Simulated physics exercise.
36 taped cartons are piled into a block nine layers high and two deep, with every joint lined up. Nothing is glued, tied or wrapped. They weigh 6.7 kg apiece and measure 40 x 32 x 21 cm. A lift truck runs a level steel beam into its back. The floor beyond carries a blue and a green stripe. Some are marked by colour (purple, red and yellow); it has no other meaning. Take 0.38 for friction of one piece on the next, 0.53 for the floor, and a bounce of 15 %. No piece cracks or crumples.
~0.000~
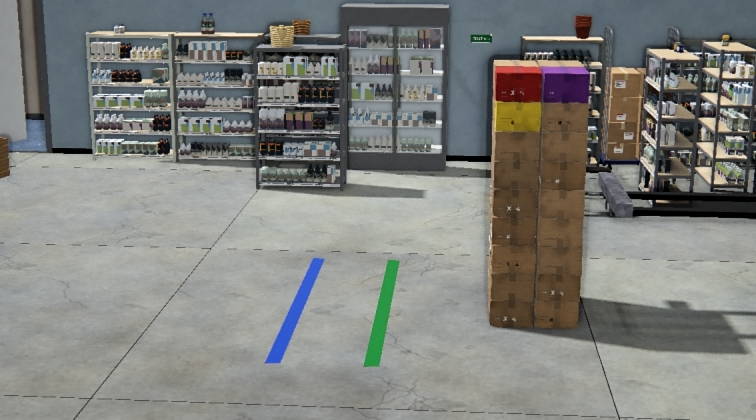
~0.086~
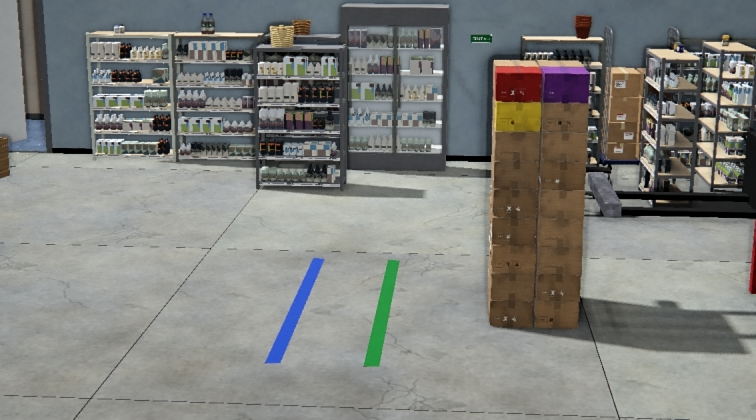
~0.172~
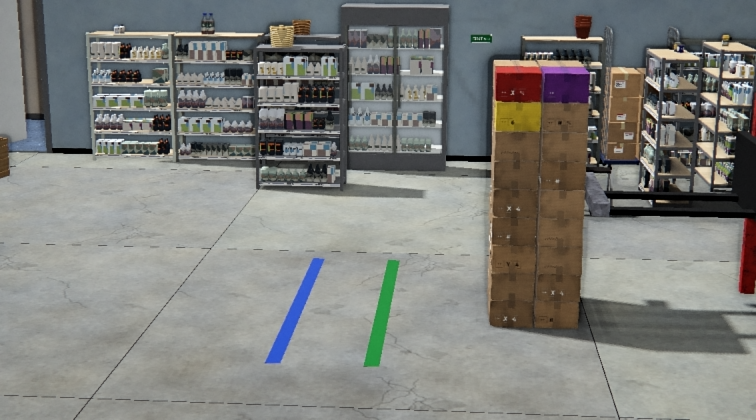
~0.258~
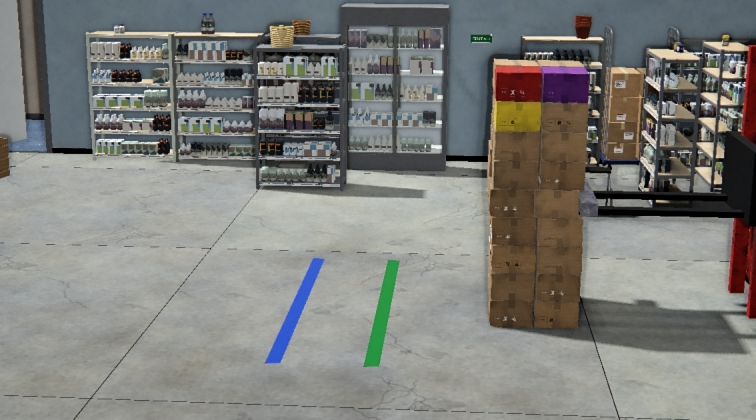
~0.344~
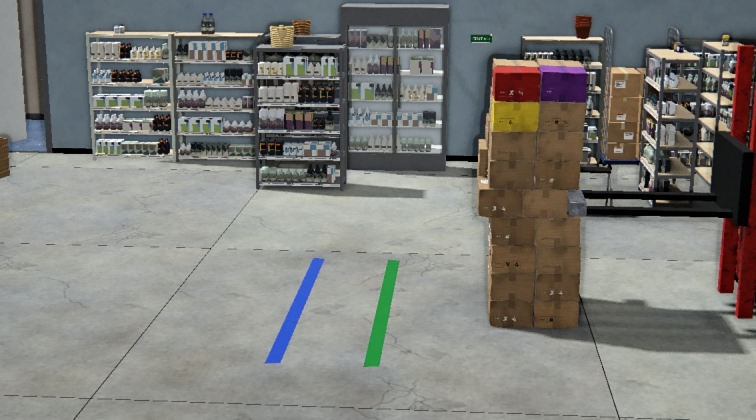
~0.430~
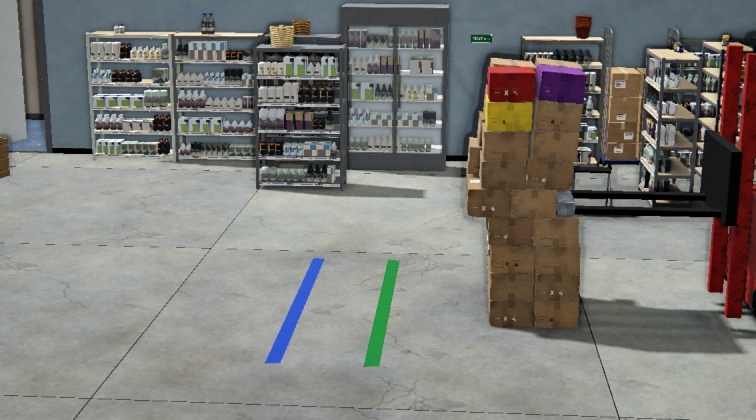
A dark beam on a red-framed machine sliding in from the right and pushing stacked cartons leftward, shifting the upper boxes out of line.
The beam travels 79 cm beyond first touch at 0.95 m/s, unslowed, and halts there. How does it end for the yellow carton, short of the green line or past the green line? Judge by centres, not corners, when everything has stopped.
In the end the yellow carton crosses the green line.
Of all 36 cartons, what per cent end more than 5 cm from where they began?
Shifted: 75 per cent.
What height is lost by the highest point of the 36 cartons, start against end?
About 65 cm.
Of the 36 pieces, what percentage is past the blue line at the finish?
Near 15 per cent.
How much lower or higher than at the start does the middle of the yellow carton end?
It ends some 140 cm lower.
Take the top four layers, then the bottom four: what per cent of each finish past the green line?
Top 50, bottom 10 per cent.
By 0.72 s, none of the 36 cartons past the green line, 29 disturbed; yellow carton tilted 3°; purple carton tilted 21°.
By 1.08 s, 2 of the 36 cartons past the green line; yellow carton tilted 23°, 11 cm lower; purple carton tilted 58°, 41 cm lower.
By 1.84 s, 11 of the 36 cartons past the green line; yellow carton on its side; purple carton on its side.
When it is over (3.5 s), 11 of the 36 cartons past the green line; yellow carton on its side; purple carton on its side; red carton 1.69 m lower. In pixels of the last frame, middles, yellow carton near (205, 302), purple carton near (607, 192).
